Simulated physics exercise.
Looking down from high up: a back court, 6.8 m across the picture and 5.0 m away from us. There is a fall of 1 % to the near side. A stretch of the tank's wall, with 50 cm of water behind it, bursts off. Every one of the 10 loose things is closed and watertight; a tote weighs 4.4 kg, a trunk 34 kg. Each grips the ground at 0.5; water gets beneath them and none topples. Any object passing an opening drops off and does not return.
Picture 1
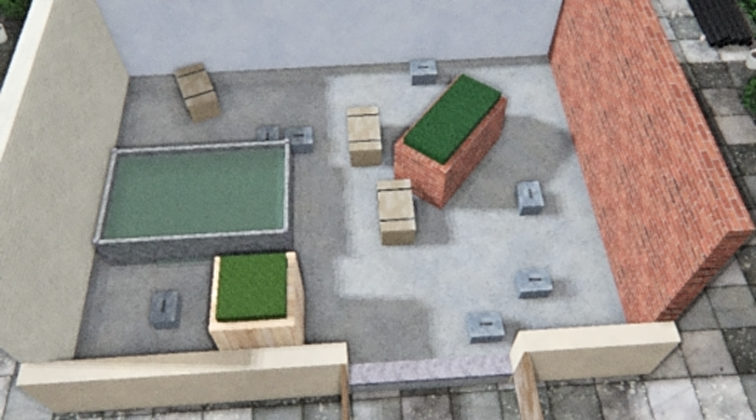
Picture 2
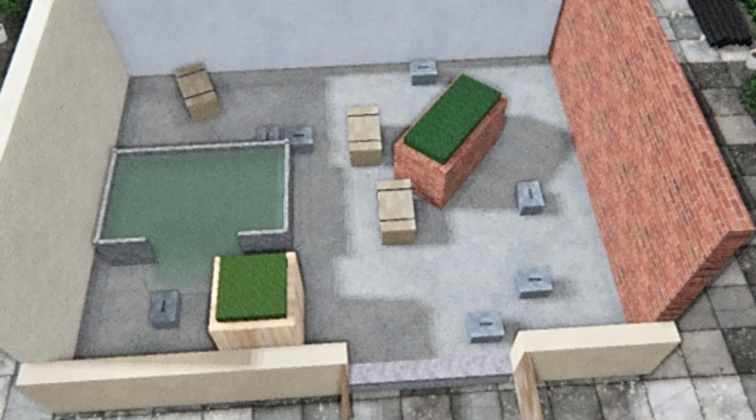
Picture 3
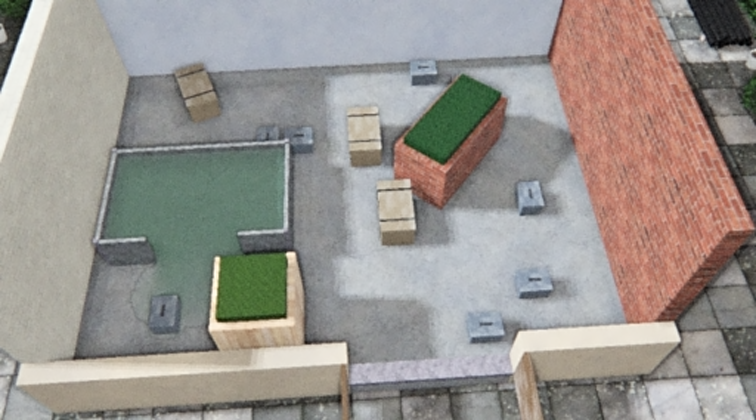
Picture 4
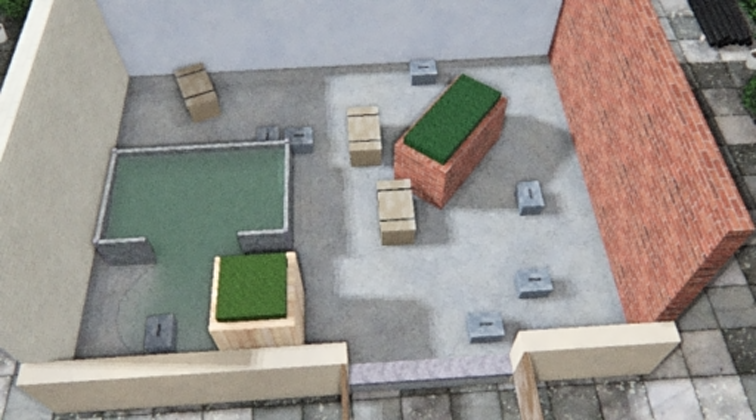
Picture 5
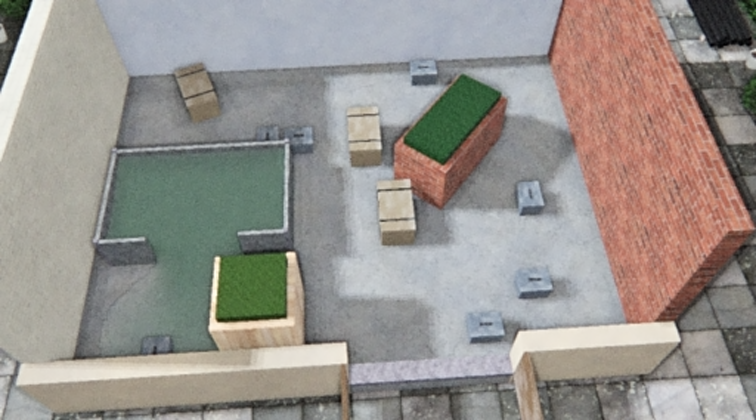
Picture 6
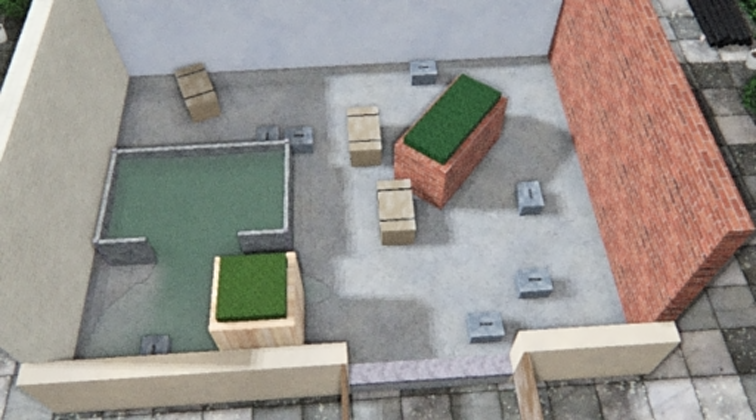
At first, a tank of greenish water sits in a walled courtyard among grass-topped planters, crates and small grey boxes. Part of its near wall breaks away, and water spreads across the floor toward the near side. One grey box slides a short way to the near wall, while the others stay put.
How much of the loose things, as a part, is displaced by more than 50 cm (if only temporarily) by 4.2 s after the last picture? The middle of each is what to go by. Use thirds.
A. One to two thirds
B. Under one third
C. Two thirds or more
The answer is B.
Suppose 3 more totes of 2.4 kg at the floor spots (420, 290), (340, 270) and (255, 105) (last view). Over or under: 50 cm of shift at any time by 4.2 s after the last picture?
Each in turn ends up beyond the limit, beyond the limit, within the limit.
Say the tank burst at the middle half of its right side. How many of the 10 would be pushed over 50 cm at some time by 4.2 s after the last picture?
In that case the number is 4.
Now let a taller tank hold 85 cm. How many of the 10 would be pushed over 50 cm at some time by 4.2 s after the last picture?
Then it comes to 3.
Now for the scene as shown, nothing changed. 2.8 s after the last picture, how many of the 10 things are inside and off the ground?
At that time, 1.
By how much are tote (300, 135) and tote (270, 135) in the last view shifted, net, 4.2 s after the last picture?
Object 1: 0 cm. Object 2: 0 cm.
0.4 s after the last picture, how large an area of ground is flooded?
About 7.0 m2 is covered.
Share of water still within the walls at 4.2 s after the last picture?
Roughly 100 percent.
Then, 0.4 s after the last picture 1 of 10 are over 50 cm from their spots; 1 afloat.
Then, 1.5 s after the last picture 1 of 10 are over 50 cm from their spots; 1 afloat.
Then, 2.8 s after the last picture 0 of 10 are over 50 cm from their spots; 1 afloat.
Then, 4.2 s after the last picture 0 of 10 are over 50 cm from their spots, and 1 have been at some point; 1 afloat.
